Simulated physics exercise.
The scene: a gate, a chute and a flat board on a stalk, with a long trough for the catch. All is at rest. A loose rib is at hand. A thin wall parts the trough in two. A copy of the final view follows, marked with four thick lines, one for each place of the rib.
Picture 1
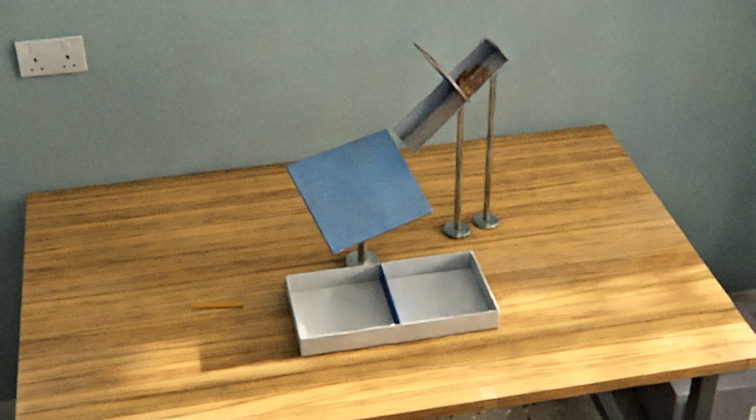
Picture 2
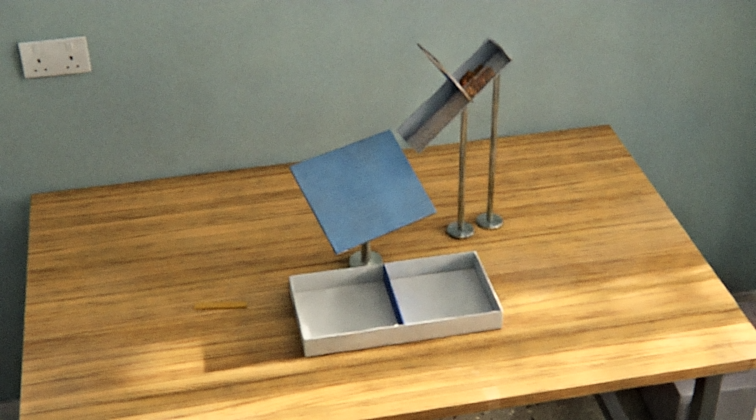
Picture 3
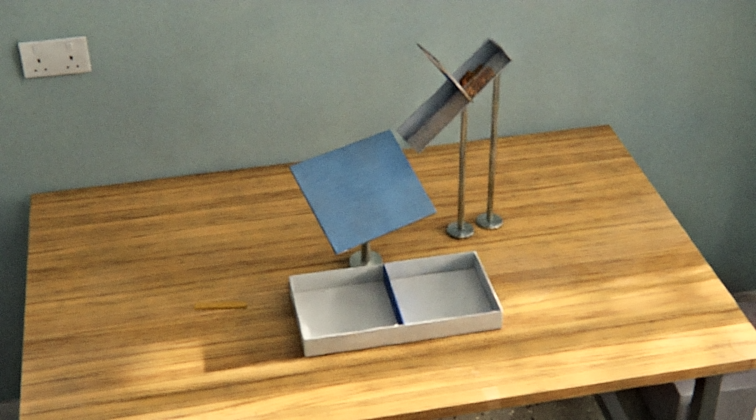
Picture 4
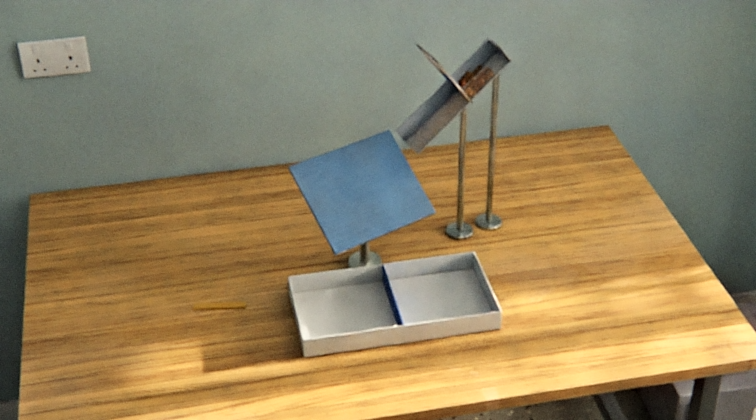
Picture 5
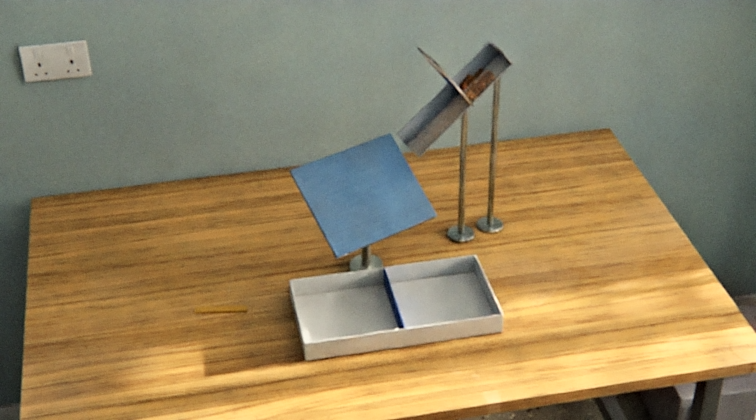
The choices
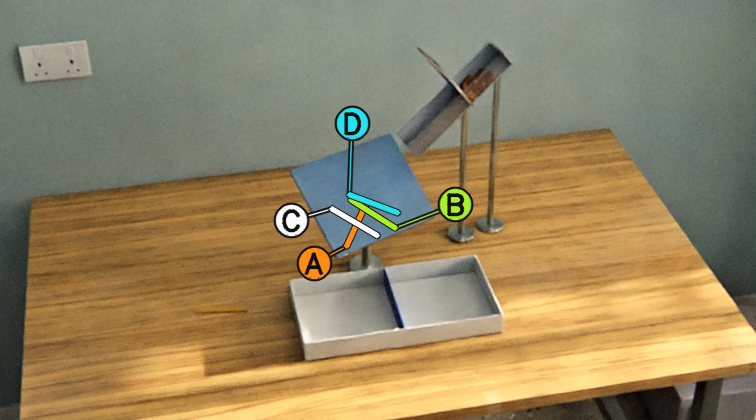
A tilted blue board stands still behind a divided tray, near a raised chute.
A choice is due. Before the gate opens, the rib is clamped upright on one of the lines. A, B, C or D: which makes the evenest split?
The best line is A.
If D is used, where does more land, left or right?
More lands on the right.
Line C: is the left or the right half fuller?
Right.
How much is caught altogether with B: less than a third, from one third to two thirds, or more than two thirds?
It is more than two thirds.
On the marked copy, line A from (365, 204) to (346, 246); line B from (351, 200) to (395, 227); line C from (331, 208) to (377, 235); line D from (349, 194) to (397, 212).
With A, of what is caught, about half in the left half, about half in the right.
With B, of what is caught, a stray few in the left half, nearly all in the right.
With C, of what is caught, a small part in the left half, nearly all in the right.
With D, of what is caught, a stray few in the left half, nearly all in the right.
